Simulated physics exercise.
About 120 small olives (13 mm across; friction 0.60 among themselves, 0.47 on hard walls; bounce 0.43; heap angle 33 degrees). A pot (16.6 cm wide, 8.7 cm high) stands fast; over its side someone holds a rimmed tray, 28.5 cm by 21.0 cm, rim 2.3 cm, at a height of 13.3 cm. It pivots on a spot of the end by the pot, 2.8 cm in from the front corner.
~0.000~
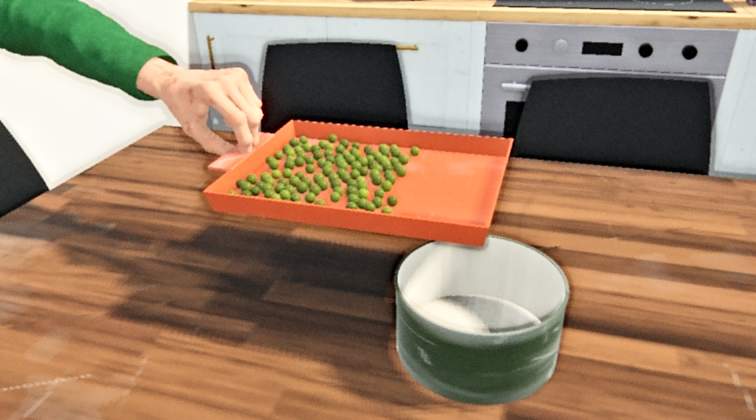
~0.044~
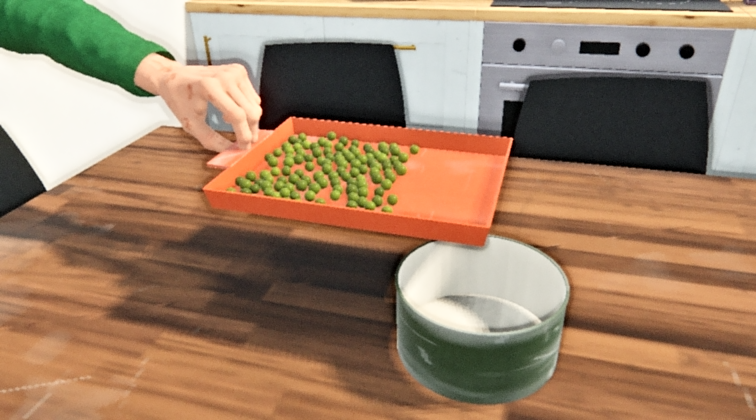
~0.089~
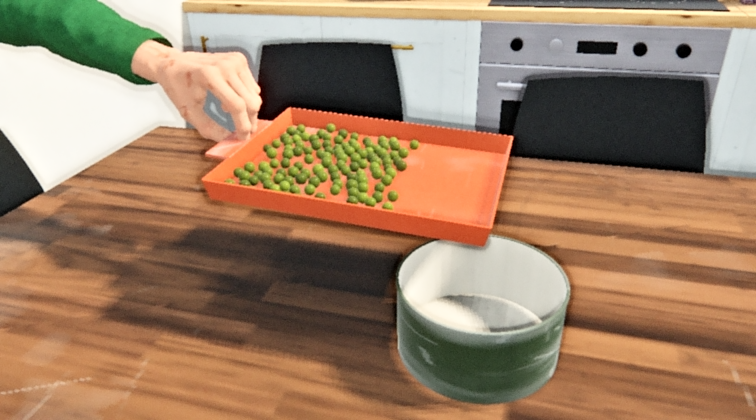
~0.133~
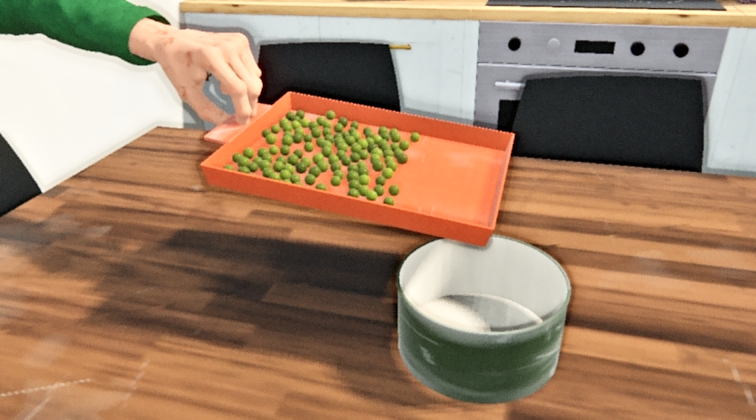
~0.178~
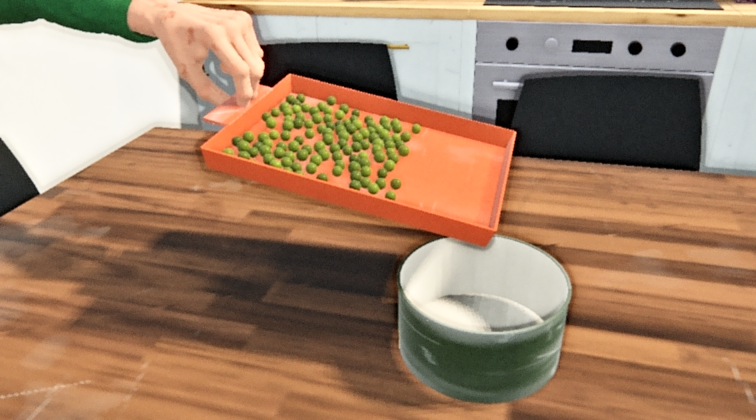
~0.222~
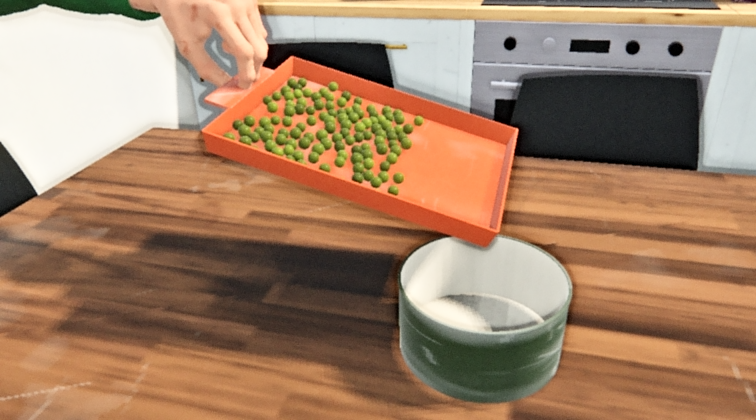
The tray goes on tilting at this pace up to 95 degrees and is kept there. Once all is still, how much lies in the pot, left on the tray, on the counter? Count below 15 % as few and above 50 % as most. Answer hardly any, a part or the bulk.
Pot: The bulk, tray: Hardly any, counter: A part.
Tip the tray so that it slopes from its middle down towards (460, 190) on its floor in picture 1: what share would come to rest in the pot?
About 30 per cent.
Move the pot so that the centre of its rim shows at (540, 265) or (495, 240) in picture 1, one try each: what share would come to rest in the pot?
About 95 and 40 per cent.
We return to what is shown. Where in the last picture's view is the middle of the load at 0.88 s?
At about (519, 208).
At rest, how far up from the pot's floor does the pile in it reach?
About 3.0 cm.
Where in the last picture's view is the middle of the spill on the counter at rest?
At about (603, 323).
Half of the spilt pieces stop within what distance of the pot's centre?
Some 16 cm.
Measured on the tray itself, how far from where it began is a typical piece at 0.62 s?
Some 14 cm.
Then, at 0.62 s, tilt 55 degrees; the tray holds 100 %, the pot 0 %.
After 0.88 s, tilt 80 degrees; the tray holds 65 %, the pot 15 %.
After 1.25 s, tilt 95 degrees; the tray holds 10 %, the pot 55 %.
At rest (2.2 s), pot 70 %, tray 0 %, counter 30 %.
